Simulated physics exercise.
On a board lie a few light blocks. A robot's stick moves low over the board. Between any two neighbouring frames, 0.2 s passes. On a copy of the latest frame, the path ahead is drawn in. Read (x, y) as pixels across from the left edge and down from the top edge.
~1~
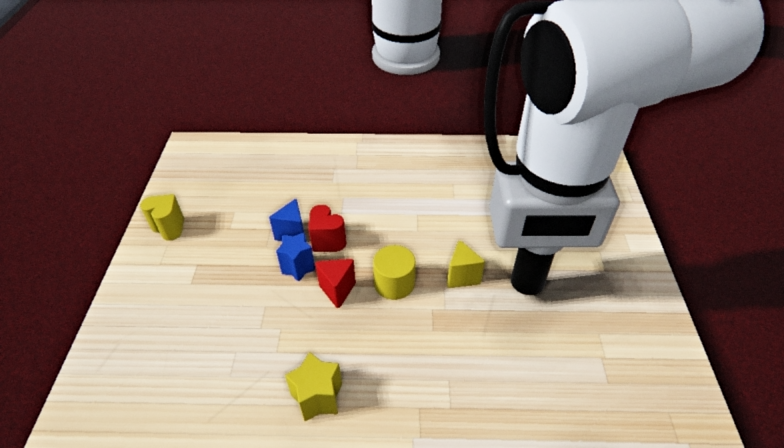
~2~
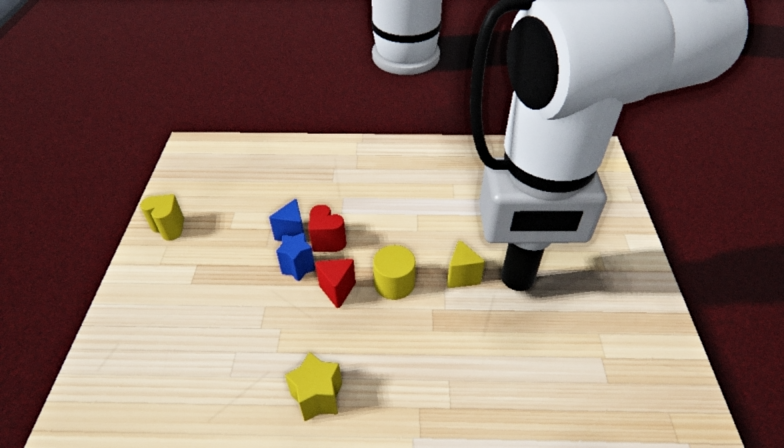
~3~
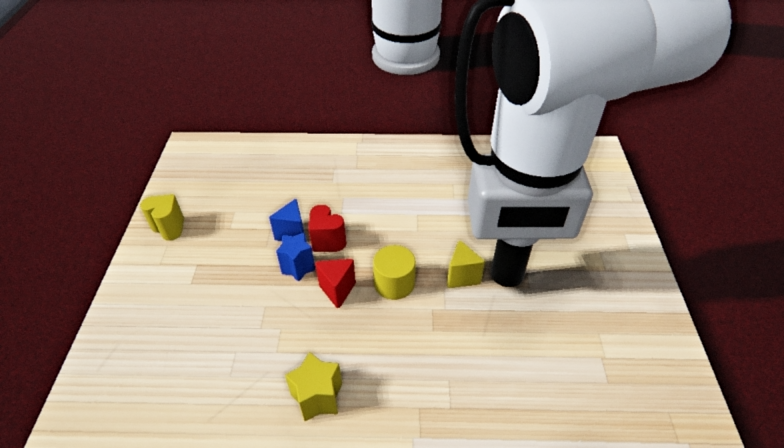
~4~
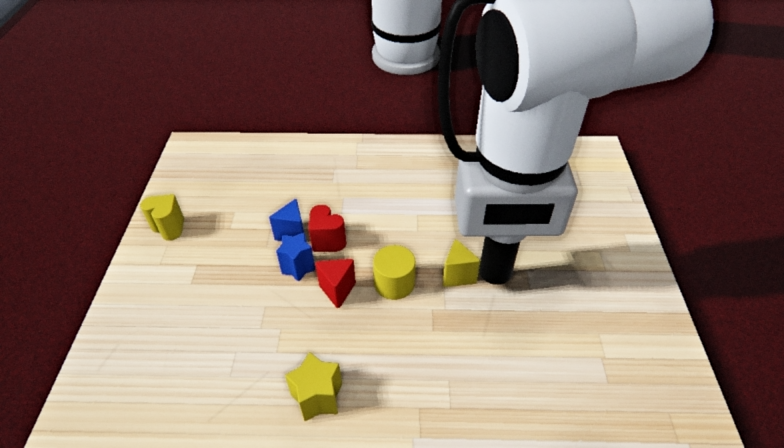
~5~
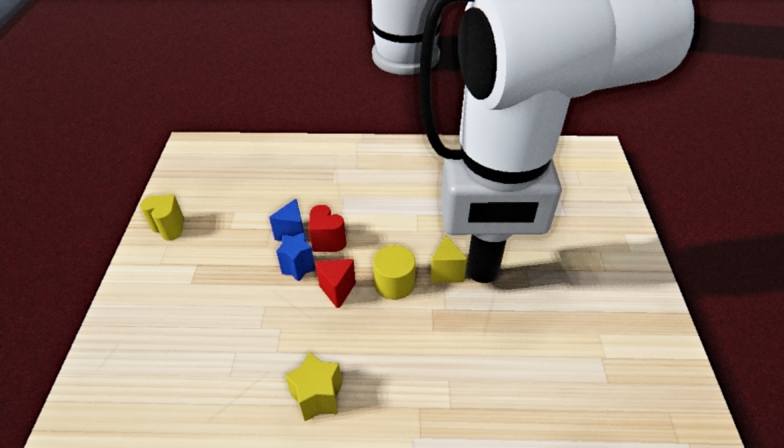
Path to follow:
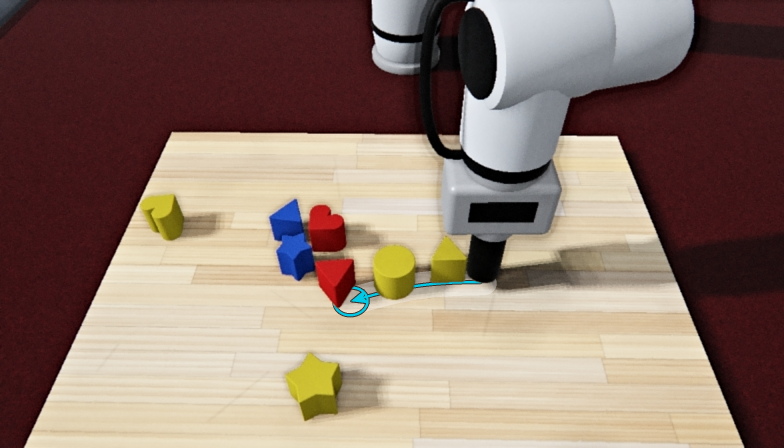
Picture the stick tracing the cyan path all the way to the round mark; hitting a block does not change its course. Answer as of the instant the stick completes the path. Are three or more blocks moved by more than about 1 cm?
Final answer: Yes.
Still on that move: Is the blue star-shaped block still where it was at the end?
Yes
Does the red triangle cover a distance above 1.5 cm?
I believe so.
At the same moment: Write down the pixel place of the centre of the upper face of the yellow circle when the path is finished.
I'd say the yellow circle ends with its top centre at (330, 253).
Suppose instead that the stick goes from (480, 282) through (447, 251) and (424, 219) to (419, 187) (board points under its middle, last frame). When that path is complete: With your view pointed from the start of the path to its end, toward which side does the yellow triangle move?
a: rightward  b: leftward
Correct choice: B.
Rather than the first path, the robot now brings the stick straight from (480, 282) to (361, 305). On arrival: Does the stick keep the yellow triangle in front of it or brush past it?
I'd say it has come free.
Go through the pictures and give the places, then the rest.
In the first picture, tip of the stick at (527, 282), middles of tops, blue star-shaped block at (293, 245), red triangle at (335, 269), yellow circle at (394, 260), yellow triangle at (465, 255).
In the second picture, stick at (518, 278), nothing pushed.
In the third picture, stick at (507, 275), nothing pushed.
In the fourth picture, stick at (495, 272), yellow triangle at (461, 254).
In the fifth picture, stick at (483, 271), blue star-shaped block at (293, 245), red triangle at (335, 269), yellow circle at (394, 260), yellow triangle at (449, 251).
The line goes from (480, 282) over (437, 284) and (394, 290) to (351, 301).
What follows on the original path. One third of the way, stick at (437, 272); yellow triangle at (420, 244), turned 70° clockwise.
Two thirds of the way, stick at (394, 279); red triangle at (325, 267), turned 40° anticlockwise; yellow circle at (358, 257); yellow triangle at (410, 241), turned 105° clockwise.
At the end, stick at (350, 290); blue star-shaped block unmoved; red triangle at (302, 270), turned 65° anticlockwise; yellow circle at (330, 253); yellow triangle at (410, 241), turned 105° clockwise.
